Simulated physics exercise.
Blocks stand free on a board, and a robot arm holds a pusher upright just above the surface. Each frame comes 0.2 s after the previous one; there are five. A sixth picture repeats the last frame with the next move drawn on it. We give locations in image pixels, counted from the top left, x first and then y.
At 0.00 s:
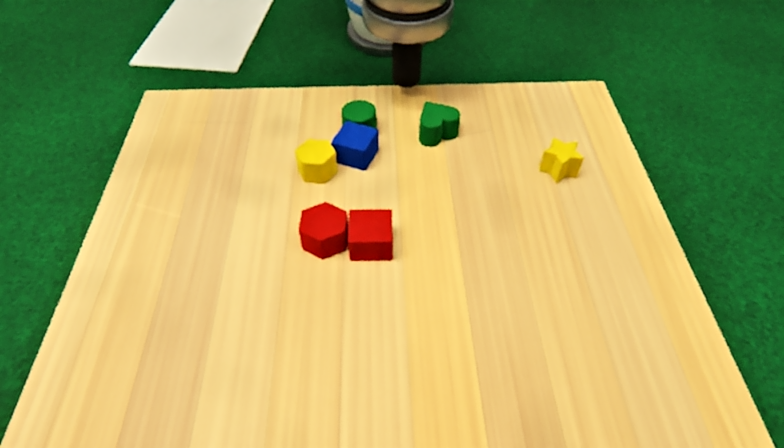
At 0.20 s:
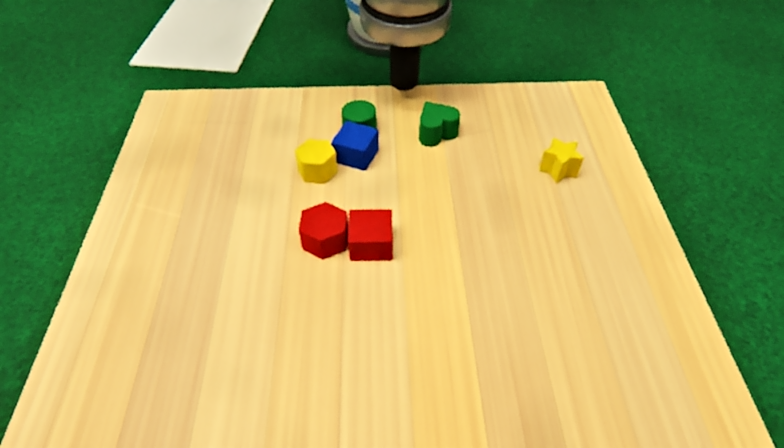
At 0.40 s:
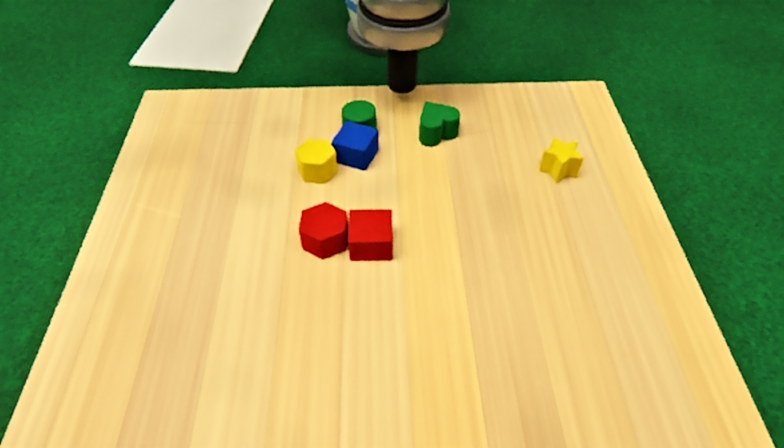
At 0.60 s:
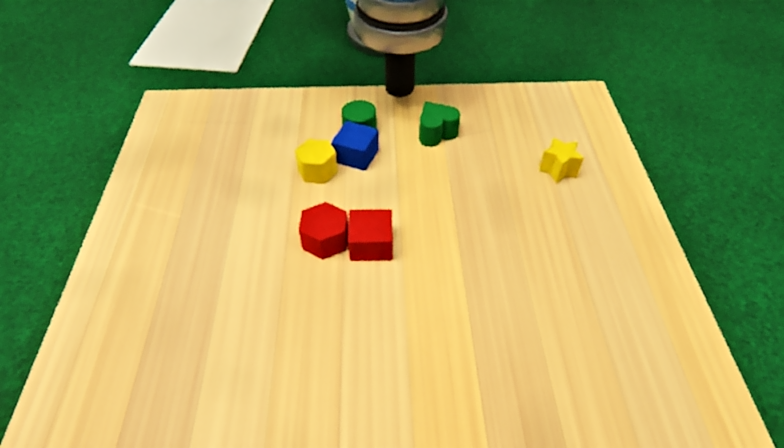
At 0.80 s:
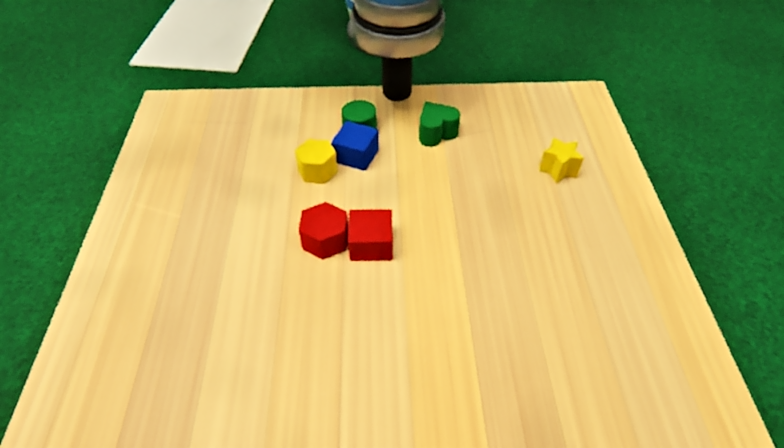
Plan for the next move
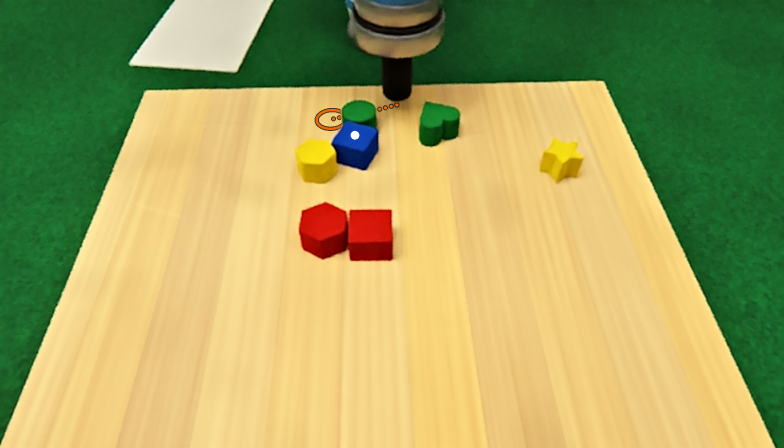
Robot arm's black pusher inching slightly down and left at the board's far edge, while the coloured blocks stay still.
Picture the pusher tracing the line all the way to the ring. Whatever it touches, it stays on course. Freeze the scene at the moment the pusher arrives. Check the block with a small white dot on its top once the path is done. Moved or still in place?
That block is going to get moved.
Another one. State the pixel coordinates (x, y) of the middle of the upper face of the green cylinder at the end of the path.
The middle of the upper face of the green cylinder will lie at about (332, 120) in the picture.
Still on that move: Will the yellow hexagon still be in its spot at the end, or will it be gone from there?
Once the pusher is done, the yellow hexagon remains in the old spot.
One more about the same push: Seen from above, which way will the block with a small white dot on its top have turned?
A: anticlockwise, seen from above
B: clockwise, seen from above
A.
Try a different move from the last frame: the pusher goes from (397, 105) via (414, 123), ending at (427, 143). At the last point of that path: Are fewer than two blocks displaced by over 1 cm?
Yes.
Path on the board, from (397, 105) directly to (331, 119); the dot is on the blue square.
The first path, step by step. Halfway along, pusher at (364, 101); blue square at (354, 137); green cylinder at (353, 112).
At the end, pusher at (330, 108); yellow hexagon in place; blue square at (353, 142), turned 30° anticlockwise; green cylinder at (332, 120); green heart-shaped block in place.
